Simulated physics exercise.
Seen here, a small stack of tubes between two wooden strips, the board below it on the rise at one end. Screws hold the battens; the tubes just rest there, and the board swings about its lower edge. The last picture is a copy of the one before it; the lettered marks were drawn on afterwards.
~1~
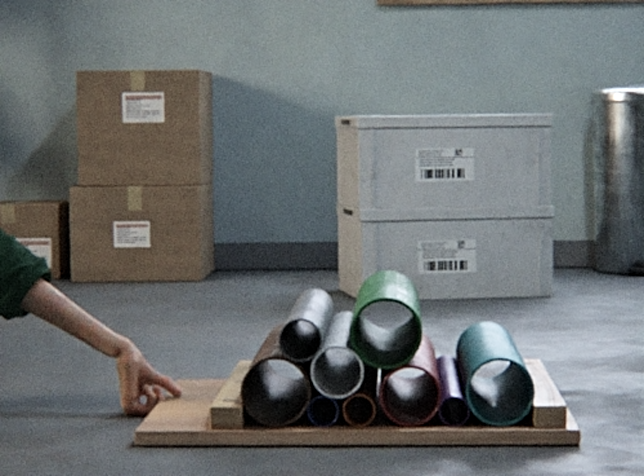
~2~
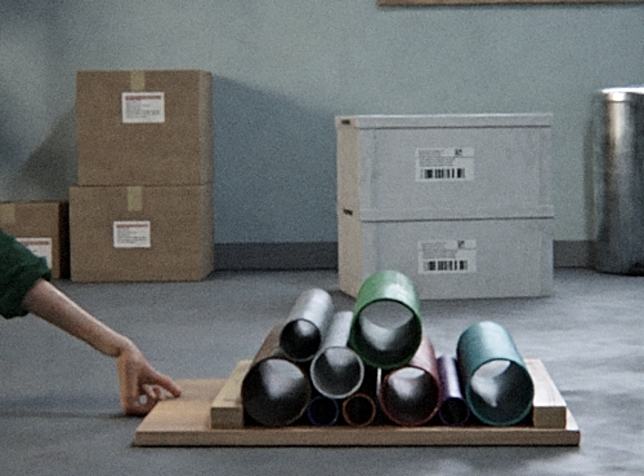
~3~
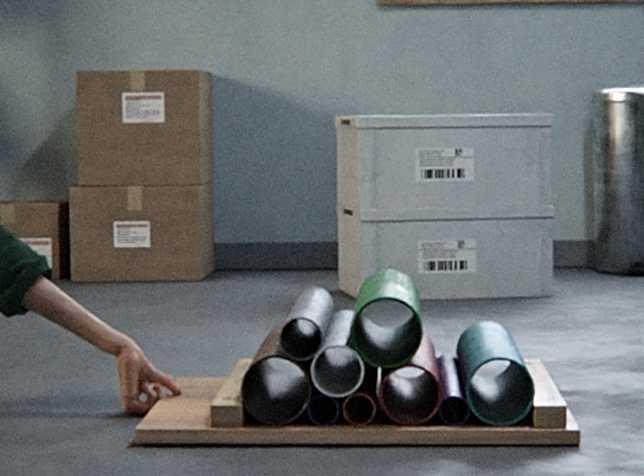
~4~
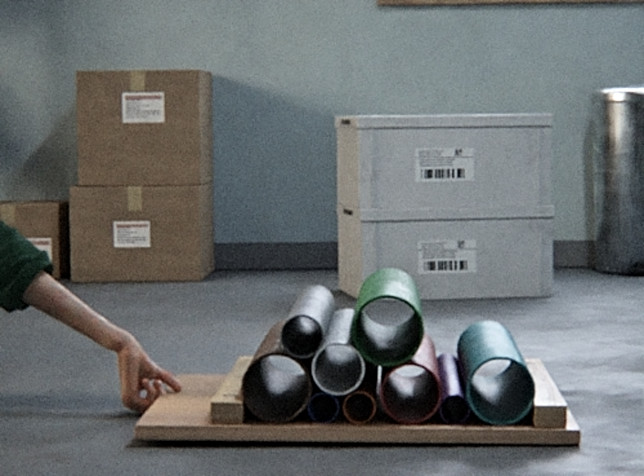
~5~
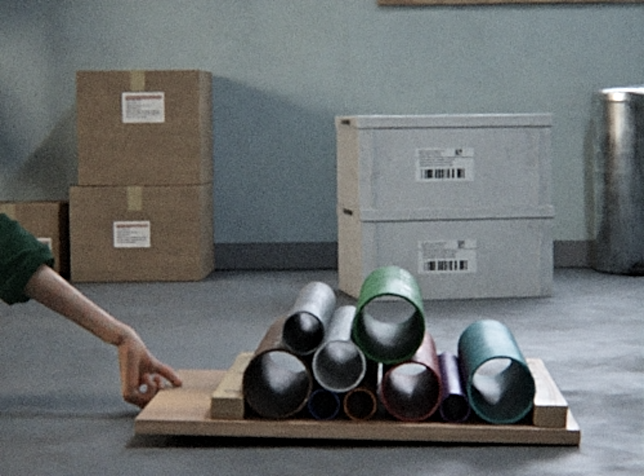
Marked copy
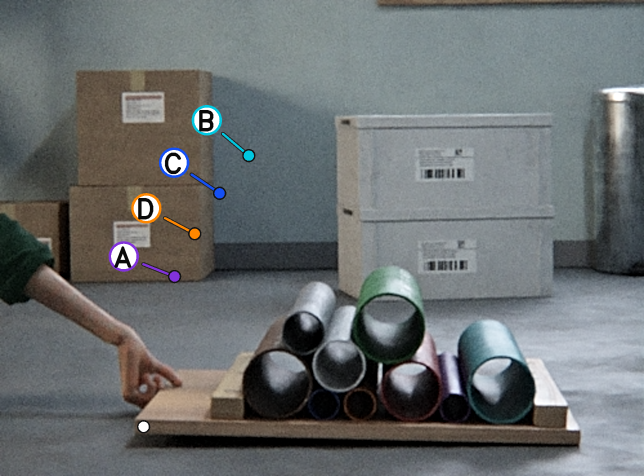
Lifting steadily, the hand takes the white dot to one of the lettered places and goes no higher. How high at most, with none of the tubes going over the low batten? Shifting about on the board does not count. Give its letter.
Stop at B.
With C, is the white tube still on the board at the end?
The white tube: Yes.
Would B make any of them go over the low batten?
At B: No.
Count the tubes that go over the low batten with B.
It comes to none.
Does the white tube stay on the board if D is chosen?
Yes, with D.
On the copy, A at (175, 276); B at (249, 156); C at (220, 193); D at (195, 234); the white dot at (144, 426).
On B. First, board at 21°.
Then, board at 40°.
Finally, board at 41°, none over the low batten.
By contrast, A none over the low batten; C none over the low batten; D none over the low batten.
